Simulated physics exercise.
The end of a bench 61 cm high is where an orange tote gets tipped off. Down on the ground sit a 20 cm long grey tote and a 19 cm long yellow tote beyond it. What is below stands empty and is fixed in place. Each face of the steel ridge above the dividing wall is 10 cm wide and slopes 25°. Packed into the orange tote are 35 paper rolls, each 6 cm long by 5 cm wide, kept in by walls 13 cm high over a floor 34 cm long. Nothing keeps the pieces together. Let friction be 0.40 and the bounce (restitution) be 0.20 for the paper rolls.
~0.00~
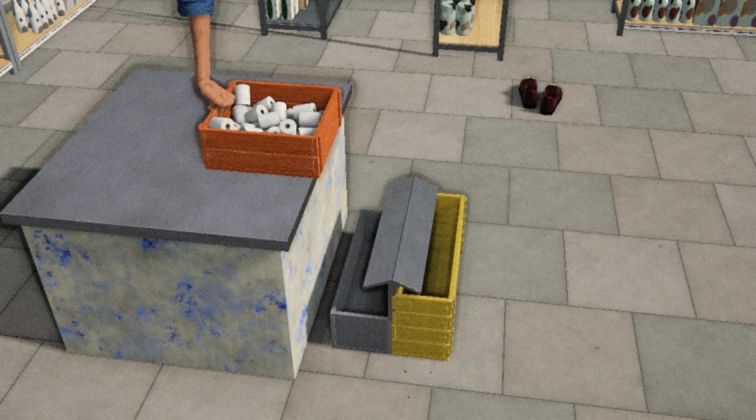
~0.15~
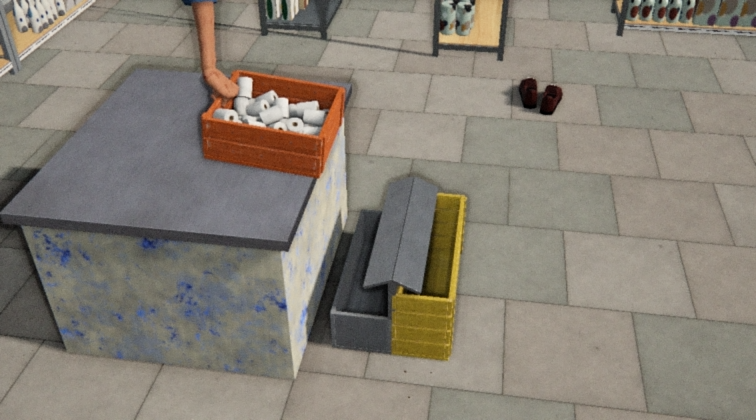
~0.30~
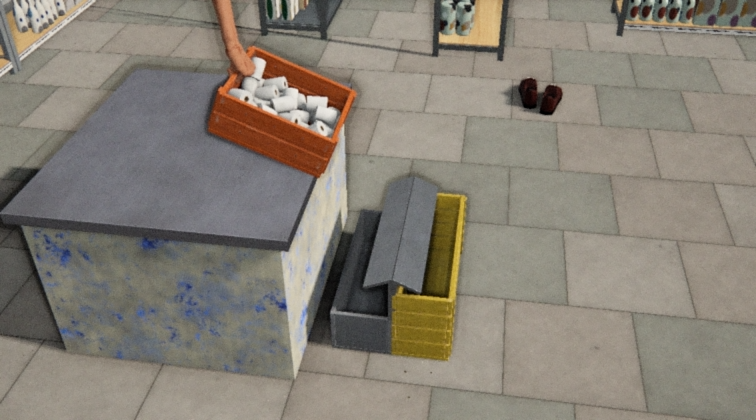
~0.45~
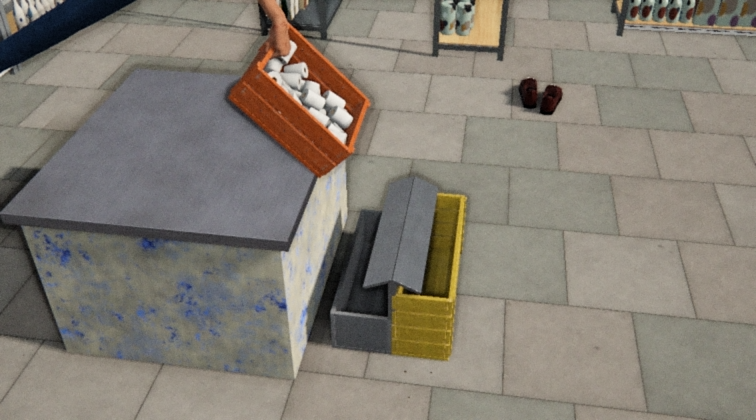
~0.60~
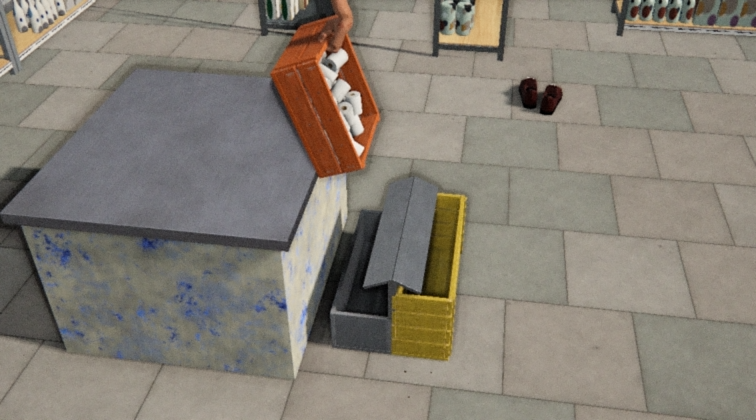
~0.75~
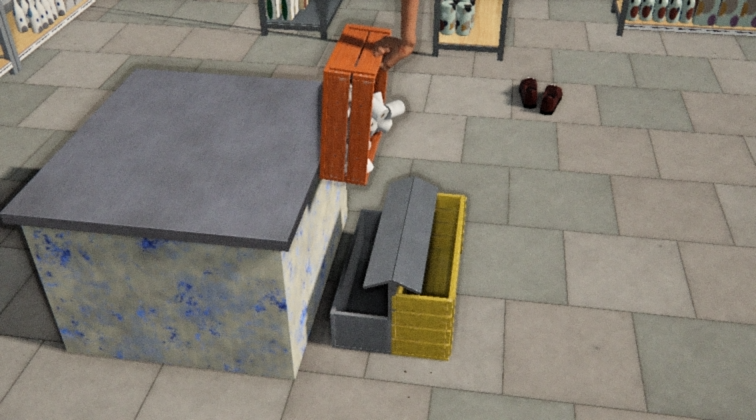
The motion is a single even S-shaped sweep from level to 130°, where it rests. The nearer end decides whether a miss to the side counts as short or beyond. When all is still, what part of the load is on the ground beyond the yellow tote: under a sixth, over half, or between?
On the ground beyond the yellow tote you'd find between one sixth and one half of them.
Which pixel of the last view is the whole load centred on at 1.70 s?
I'd put the middle close to (434, 297) in the last view.
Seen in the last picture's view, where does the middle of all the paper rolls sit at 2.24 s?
I'd place it about (432, 298) in the last view.
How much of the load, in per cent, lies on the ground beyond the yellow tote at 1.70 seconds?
35 %.
After 0.99 s, tilt 124°; 15 still in the orange tote and 20 in the air.
After 1.29 s, tilt 130°; 10 in the yellow tote, 5 on the ground beyond the yellow tote and 20 in the air.
After 1.70 s, tilt 130°; 1 in the grey tote, 16 in the yellow tote, 3 on the ground short of the grey tote, 12 on the ground beyond the yellow tote and 3 in the air.
Final count (at 2.24 s), 1 in the grey tote, 16 in the yellow tote, 6 on the ground short of the grey tote and 12 on the ground beyond the yellow tote. Asked share, 12 of 35, 34 per cent.
